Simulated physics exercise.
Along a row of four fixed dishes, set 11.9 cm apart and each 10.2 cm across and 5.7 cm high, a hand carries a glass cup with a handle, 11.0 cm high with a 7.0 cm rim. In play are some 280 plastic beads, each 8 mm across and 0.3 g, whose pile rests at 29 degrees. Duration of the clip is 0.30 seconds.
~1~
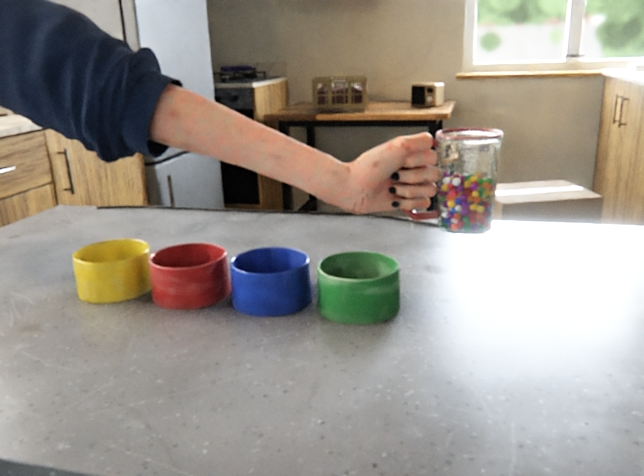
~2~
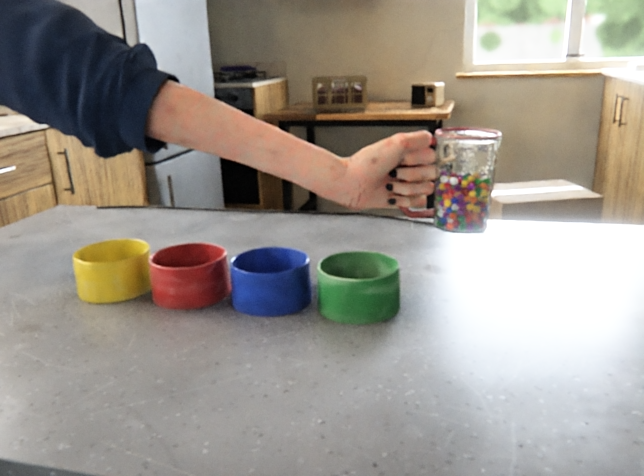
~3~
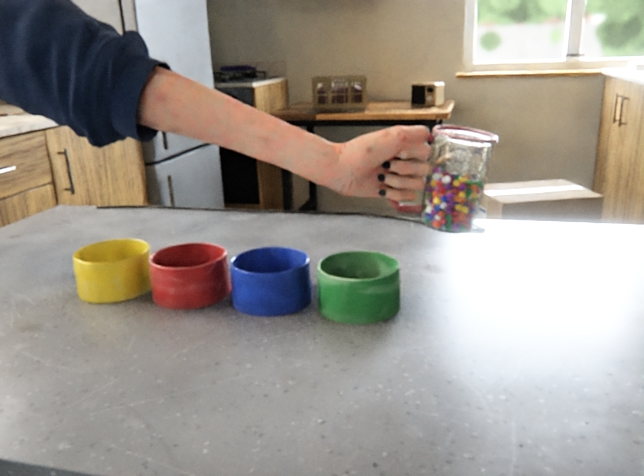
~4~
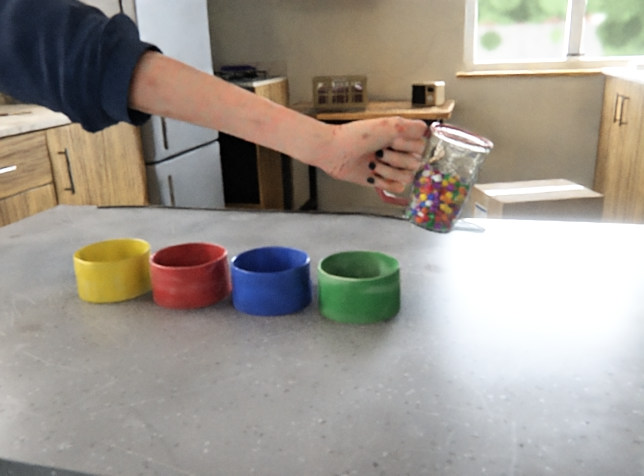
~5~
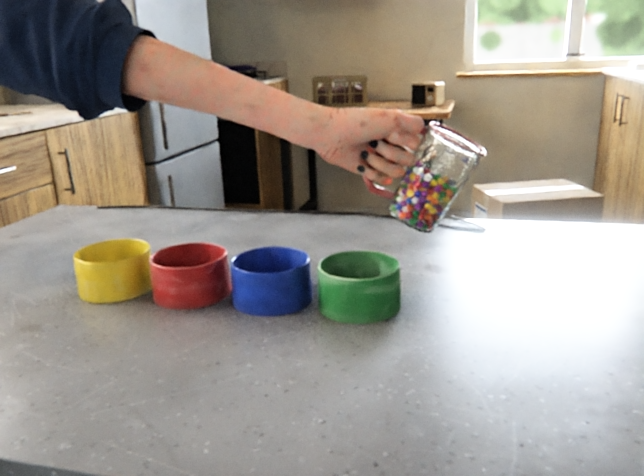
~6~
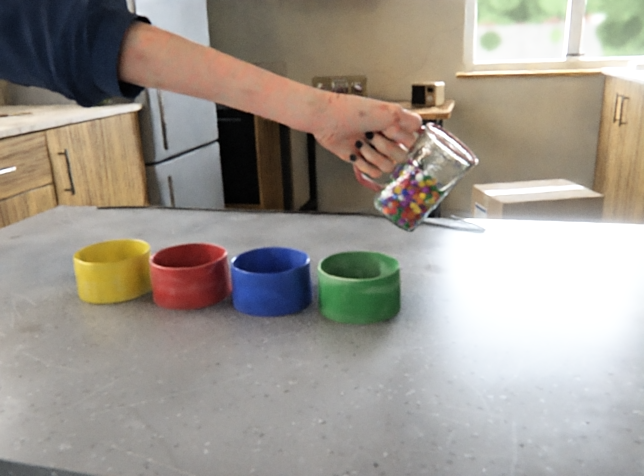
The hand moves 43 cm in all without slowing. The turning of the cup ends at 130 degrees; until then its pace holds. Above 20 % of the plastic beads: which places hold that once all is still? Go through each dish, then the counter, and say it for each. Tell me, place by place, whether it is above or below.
In order: Red: I expect its count to stay within a fifth of the total; blue: I expect its count to stay within a fifth of the total; green: I expect its count to outstrip a fifth of the total; yellow: I expect its count to stay within a fifth of the total; counter: I expect its count to stay within a fifth of the total.
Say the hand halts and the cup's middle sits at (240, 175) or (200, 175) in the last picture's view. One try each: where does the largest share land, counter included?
Most lands at green on the first run and at green on the second.
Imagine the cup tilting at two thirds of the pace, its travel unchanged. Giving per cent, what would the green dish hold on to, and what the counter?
The green dish 10, the counter 20.
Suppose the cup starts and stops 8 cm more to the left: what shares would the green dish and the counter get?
I'd expect green at 10 and the counter at 20.
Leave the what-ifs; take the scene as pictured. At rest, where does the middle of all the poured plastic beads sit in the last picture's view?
Look around (358, 293) in the last picture.
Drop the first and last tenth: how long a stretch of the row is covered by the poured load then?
The stretch is around 6 cm long.
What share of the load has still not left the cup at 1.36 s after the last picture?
It comes to about 0 percent.
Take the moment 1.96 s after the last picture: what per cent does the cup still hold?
Roughly 0 per cent of the load.
Then, 0.82 s after the last picture, tilt 130 degrees; cup holds 0 %, green 95 %.
Then, 1.36 s after the last picture, tilt 130 degrees; cup holds 0 %, green 100 %.
Then, 1.96 s after the last picture, tilt 130 degrees; cup holds 0 %, green 100 %.
In the end, red 0 %, blue 0 %, green 100 %, yellow 0 %, counter 0 %.
